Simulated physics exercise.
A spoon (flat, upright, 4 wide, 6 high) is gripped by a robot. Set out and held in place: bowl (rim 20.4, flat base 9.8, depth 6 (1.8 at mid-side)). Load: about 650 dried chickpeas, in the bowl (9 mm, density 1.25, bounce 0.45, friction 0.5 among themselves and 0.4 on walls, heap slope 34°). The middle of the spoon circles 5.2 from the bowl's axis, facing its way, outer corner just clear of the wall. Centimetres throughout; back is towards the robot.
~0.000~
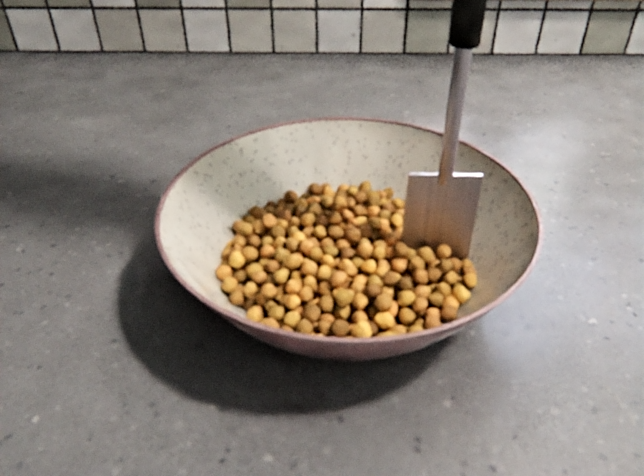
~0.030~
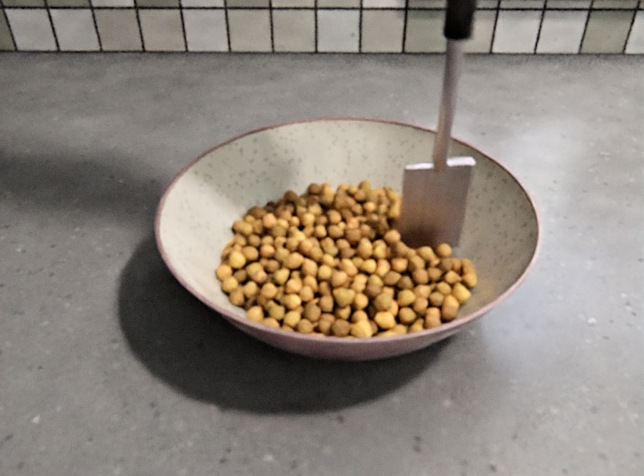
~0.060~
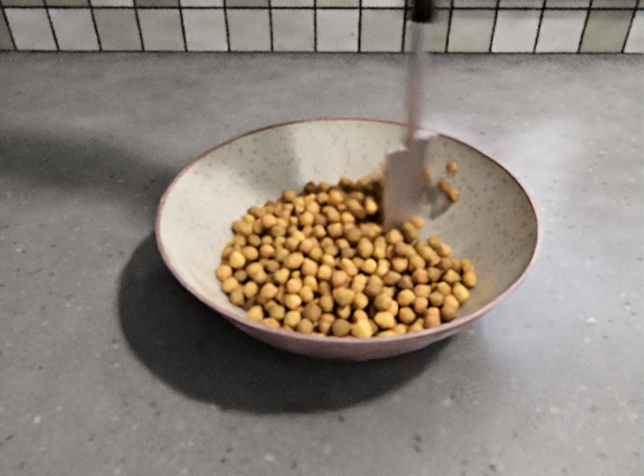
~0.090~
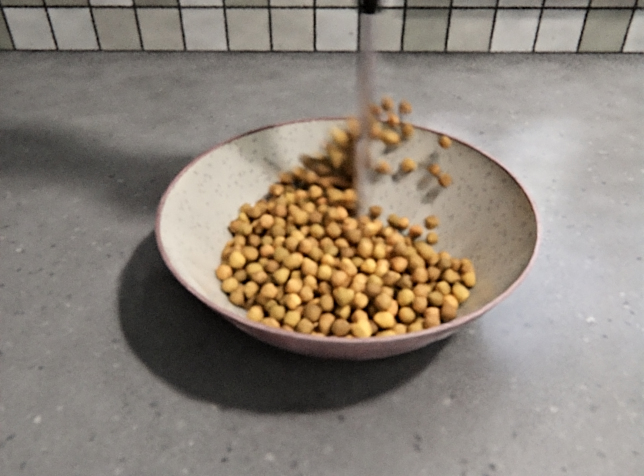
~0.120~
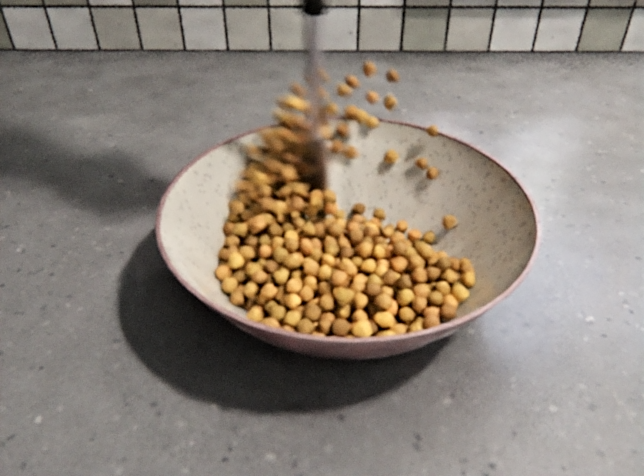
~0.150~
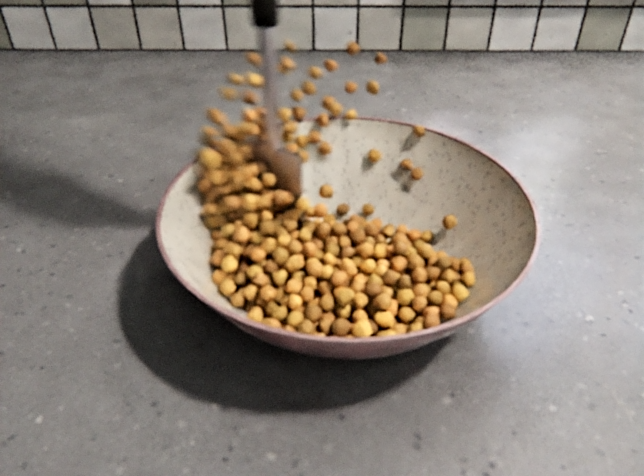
A flat metal spatula with a black handle swept leftward along the back of a speckled bowl of chickpeas, pushing them toward the left side and flinging a growing spray into the air.
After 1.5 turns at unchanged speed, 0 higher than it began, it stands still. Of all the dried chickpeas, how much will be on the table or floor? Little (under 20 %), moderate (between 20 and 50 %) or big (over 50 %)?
Share on the table or floor: Moderate (between 20 and 50 %).
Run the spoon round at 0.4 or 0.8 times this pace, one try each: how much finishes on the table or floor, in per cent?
Some 0 and 30 per cent.
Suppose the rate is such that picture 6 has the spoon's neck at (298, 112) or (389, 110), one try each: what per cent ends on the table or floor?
About 30 and 5 per cent.
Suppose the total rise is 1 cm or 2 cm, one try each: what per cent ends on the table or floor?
Some 30 and 20 per cent.
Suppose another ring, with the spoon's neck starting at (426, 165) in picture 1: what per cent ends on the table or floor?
Some 30 per cent.
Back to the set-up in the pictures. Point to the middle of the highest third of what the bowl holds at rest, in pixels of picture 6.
Around (298, 273).
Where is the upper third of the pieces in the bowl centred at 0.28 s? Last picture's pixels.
Around (409, 291).
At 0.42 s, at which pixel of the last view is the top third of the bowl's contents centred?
At about (363, 167).
After 0.28 s, 294° round, highest piece 10 above the table; 532 in the bowl, 30 on the table or floor, 90 in flight or on the tool.
After 0.42 s, 83° round, highest piece 10 above the table; 450 in the bowl, 133 on the table or floor, 69 in flight or on the tool.
After 0.68 s, 180° round, highest piece 7 above the table; 397 in the bowl, 253 on the table or floor, 2 in flight or on the tool.
After 1.38 s, 180° round, highest piece 5 above the table; 397 in the bowl, 255 on the table or floor.
In the end, 397 in the bowl, 255 on the table or floor. That is 39 % on the table or floor.
